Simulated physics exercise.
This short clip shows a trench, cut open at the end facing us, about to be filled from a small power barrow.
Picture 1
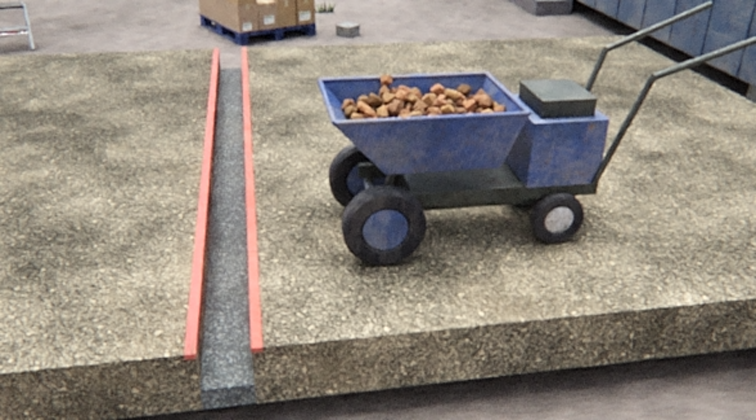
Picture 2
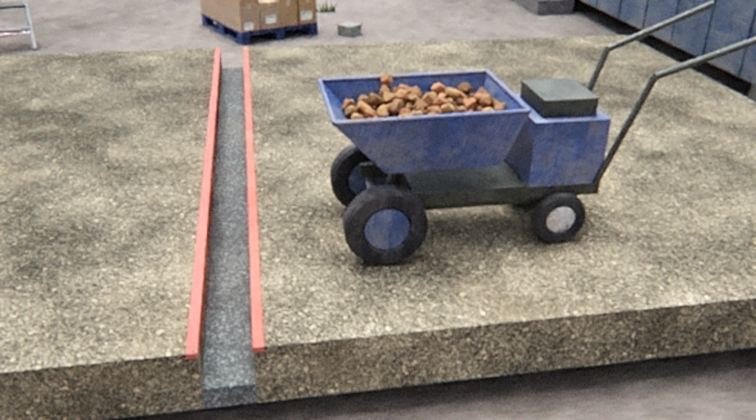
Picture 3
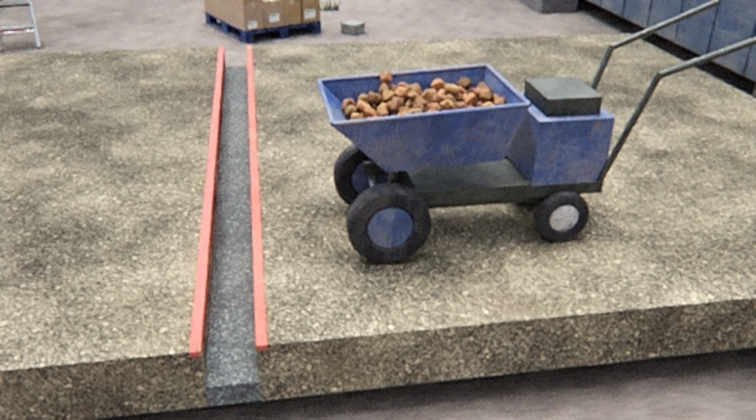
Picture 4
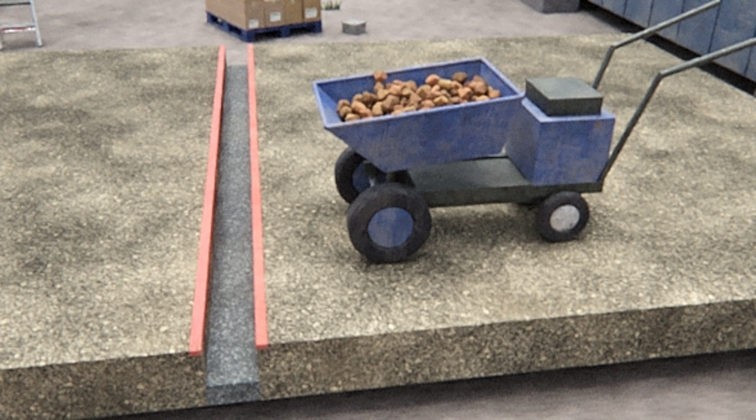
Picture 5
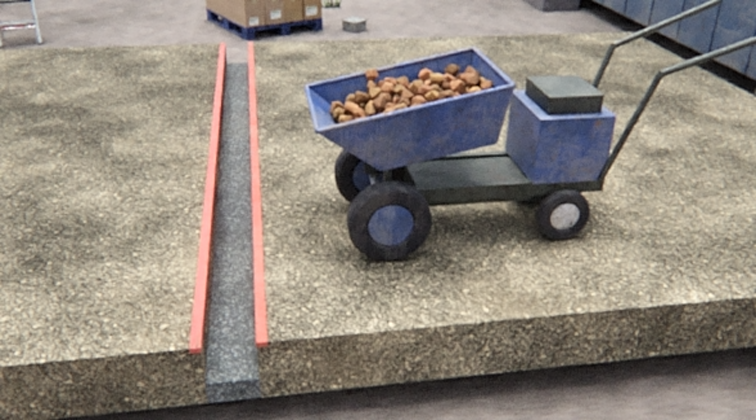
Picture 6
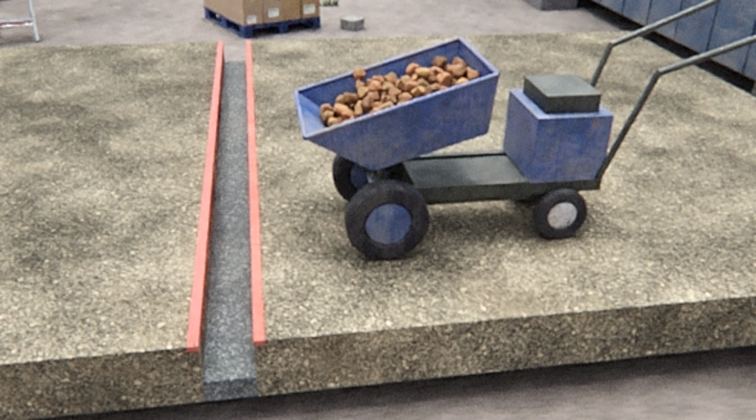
To begin with, a blue power barrow heaped with brown clods stands on a rough slab, its skip level, to the right of a narrow trench edged with red strips. The skip then tilts gradually toward the trench, its rear rising clear of the frame while the clods stay inside.
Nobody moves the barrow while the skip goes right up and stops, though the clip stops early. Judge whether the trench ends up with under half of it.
The greater share will most likely fall into the trench.
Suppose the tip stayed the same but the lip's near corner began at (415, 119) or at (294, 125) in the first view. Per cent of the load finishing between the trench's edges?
Around 30 % the first time and around 30 % the second.
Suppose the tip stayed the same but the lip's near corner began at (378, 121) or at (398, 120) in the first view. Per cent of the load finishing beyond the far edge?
First try: Some 0 %; second try: 0 %.
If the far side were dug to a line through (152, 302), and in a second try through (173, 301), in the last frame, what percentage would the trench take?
In turn 90 and 80 in a hundred.
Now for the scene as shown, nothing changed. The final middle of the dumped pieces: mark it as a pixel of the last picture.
Centre at rest: Close to (227, 251).
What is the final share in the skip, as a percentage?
Around 15 %.
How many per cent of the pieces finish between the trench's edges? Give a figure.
Close to 65 in every hundred pieces.
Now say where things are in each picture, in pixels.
The first frame shows lip of the skip (335, 123), level; top of the load (420, 107), clay clods; first edge of the trench (255, 301); far edge (194, 306), the trench under half as wide as the skip, and about as deep as wide.
The second frame shows lip of the skip (334, 124), level; top of the load (421, 106).
The third frame shows lip of the skip (333, 125), tipped barely; top of the load (449, 101).
The fourth frame shows lip of the skip (327, 128), tipped a little; top of the load (444, 97).
The fifth frame shows lip of the skip (318, 132), tipped a little; top of the load (444, 88).
The sixth frame shows lip of the skip (305, 138), tipped clearly; top of the load (445, 80); first edge of the trench (257, 294); far edge (197, 299).
Just after the last frame, skip tipped steeply; every one in the skip.
A moment on, skip tipped right over; roughly half in the skip; just a few short of the trench; roughly a third in or heaped over the trench; just a few beyond it; just a few falling.
Further on, skip tipped right over; about a tenth in the skip; about a tenth short of the trench; roughly two thirds in or heaped over the trench; about a tenth beyond it.
When it is over, skip tipped right over; about a tenth in the skip; about a tenth short of the trench; roughly two thirds in or heaped over the trench; about a tenth beyond it.
